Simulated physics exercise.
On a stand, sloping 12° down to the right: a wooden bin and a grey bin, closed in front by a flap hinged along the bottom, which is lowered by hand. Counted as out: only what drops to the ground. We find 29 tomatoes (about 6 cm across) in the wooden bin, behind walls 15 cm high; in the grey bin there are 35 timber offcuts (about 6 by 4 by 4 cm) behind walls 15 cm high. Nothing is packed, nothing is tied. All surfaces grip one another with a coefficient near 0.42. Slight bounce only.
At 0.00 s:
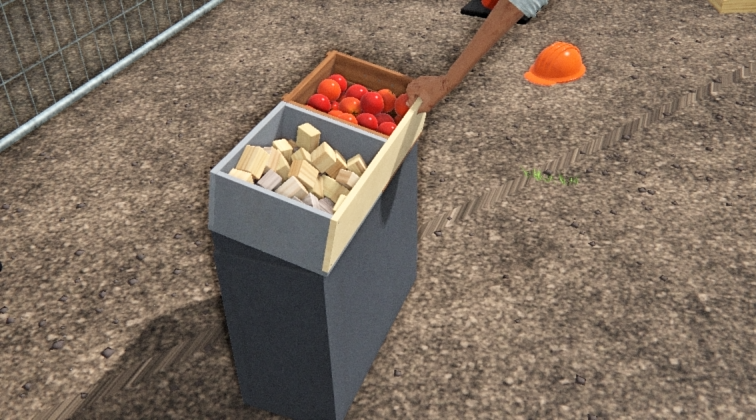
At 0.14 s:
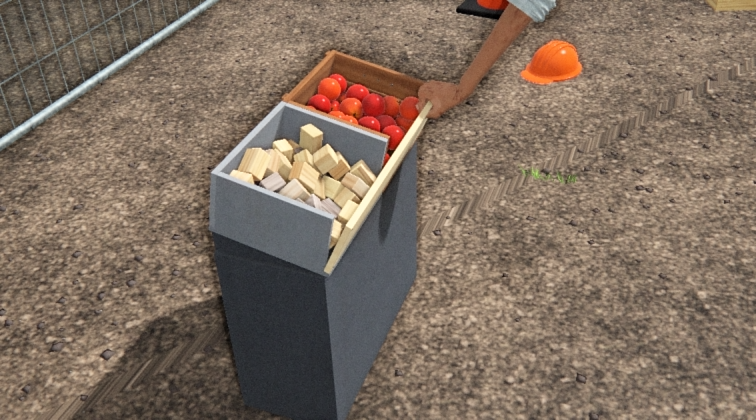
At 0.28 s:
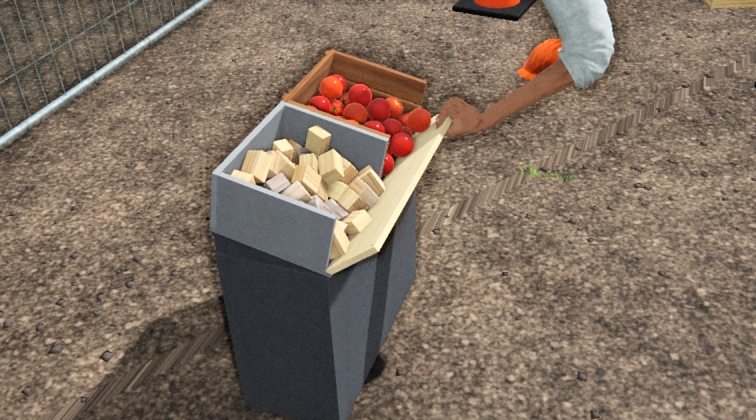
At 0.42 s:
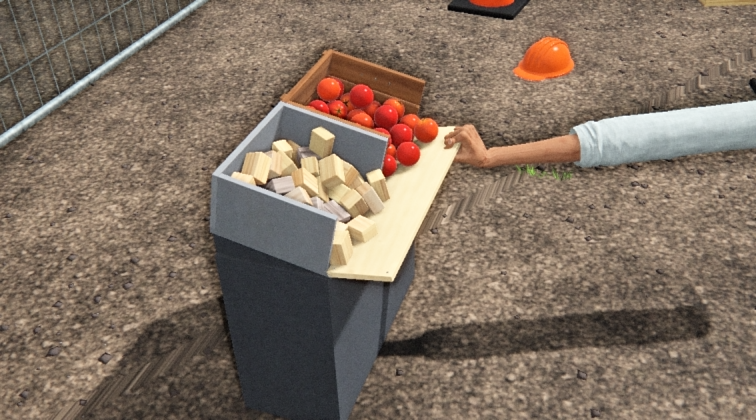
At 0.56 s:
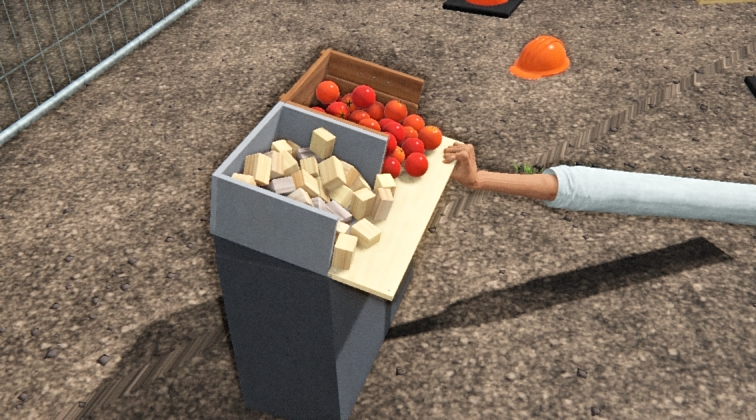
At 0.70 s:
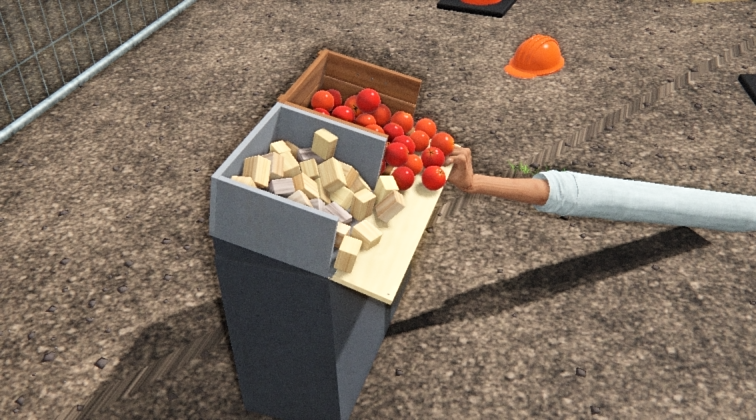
To begin with, a hand holds a pale flap closed across the front of a wooden bin of tomatoes and a grey bin of wood blocks. The hand lowers the flap outward to the right, and some tomatoes and blocks slide out onto it as it opens out.
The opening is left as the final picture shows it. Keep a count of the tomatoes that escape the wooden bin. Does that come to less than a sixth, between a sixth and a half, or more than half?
Out goes a share above half.
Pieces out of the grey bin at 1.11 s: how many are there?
About: Grey bin 0.
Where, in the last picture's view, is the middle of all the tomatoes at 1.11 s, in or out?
(433, 162).
After 1.11 s, wooden bin 22 in, 7 out and grey bin 35 in, 0 out.
After 1.61 s, wooden bin 4 in, 25 out and grey bin 35 in, 0 out.
After 2.33 s, wooden bin 0 in, 29 out and grey bin 35 in, 0 out.
Final count (at 3.24 s), wooden bin 0 in, 29 out and grey bin 35 in, 0 out. Asked share, 29 of 29, 100 per cent.
